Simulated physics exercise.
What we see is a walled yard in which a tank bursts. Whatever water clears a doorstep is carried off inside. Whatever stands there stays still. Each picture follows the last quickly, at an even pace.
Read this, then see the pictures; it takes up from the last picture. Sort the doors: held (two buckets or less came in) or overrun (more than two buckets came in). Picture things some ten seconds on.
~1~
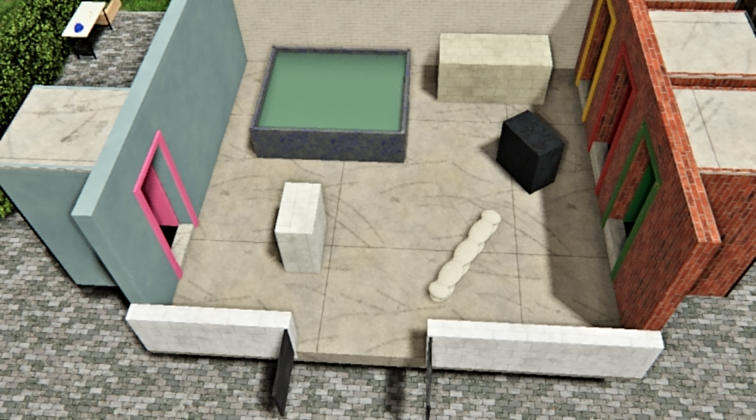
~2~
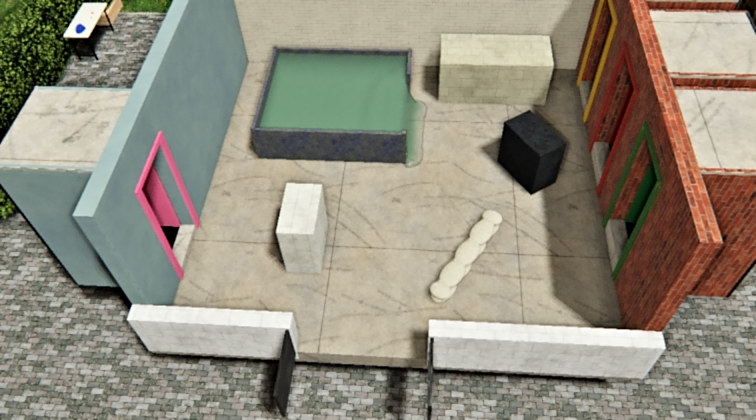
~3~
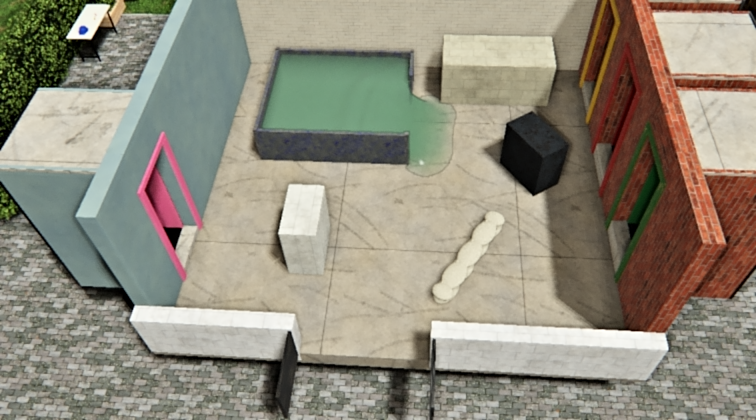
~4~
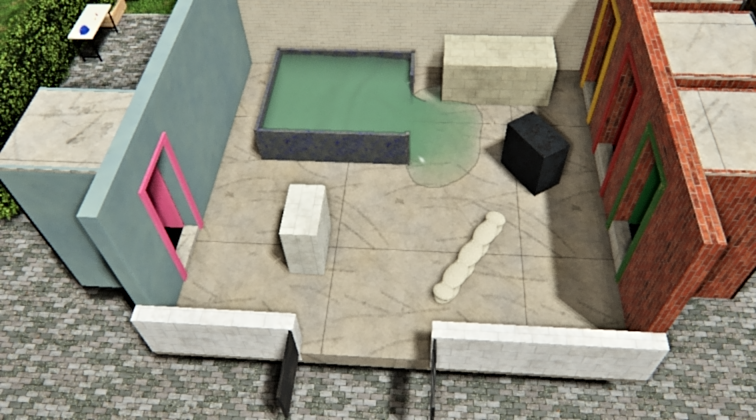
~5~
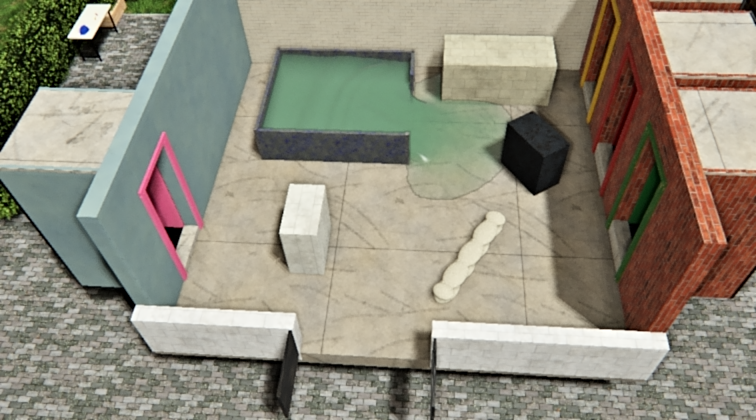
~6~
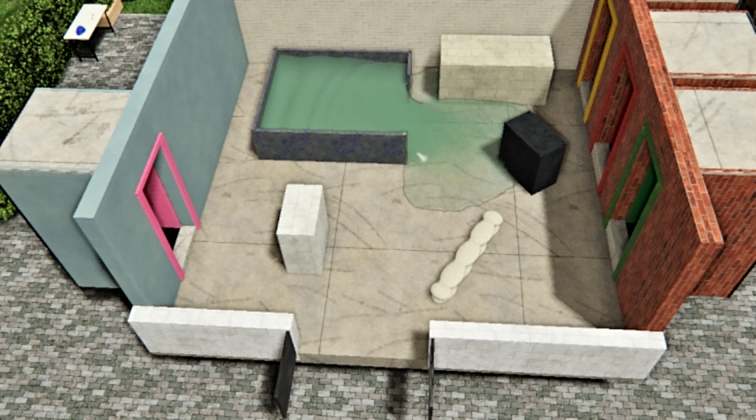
Sorted: Green door held, red door held, pink door held, yellow door overrun.
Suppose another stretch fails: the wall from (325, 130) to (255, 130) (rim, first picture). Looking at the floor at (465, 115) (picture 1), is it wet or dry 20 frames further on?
Still dry.
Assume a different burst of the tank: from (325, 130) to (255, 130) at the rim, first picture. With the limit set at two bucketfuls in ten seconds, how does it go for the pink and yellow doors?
Check - pink: Comes out above; yellow: Comes out below.
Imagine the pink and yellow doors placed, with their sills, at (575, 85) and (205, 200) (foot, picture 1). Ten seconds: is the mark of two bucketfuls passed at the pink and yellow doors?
Taking them in turn, the pink door crosses the limit and the yellow door remains below the limit.
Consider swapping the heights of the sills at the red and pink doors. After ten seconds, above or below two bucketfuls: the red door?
My answer: Red breaks the limit.
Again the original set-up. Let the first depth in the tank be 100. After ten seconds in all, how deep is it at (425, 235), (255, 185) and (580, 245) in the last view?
Some 6, 14 and 20 in a hundred.
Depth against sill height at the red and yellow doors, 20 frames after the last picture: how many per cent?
About 50 %, then 150 %.
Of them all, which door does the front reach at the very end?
It's the door marked pink.
A moment on, water covers 25 % of the floor; the green door not reached, the red door wet at the sill, nothing in, the pink door not reached, the yellow door under two buckets in.
Next, water covers 40 % of the floor; the green door wet at the sill, nothing in, the red door wet at the sill, nothing in, the pink door not reached, the yellow door over two buckets in.
Then, water covers 50 % of the floor; the green door wet at the sill, nothing in, the red door wet at the sill, nothing in, the pink door not reached, the yellow door far over two buckets in.
Later, water covers 75 % of the floor; the green door wet at the sill, nothing in, the red door wet at the sill, nothing in, the pink door wet at the sill, nothing in, the yellow door far over two buckets in.
In the end, water covers 95 % of the floor; the green door wet at the sill, nothing in, the red door wet at the sill, nothing in, the pink door under two buckets in, the yellow door far over two buckets in.
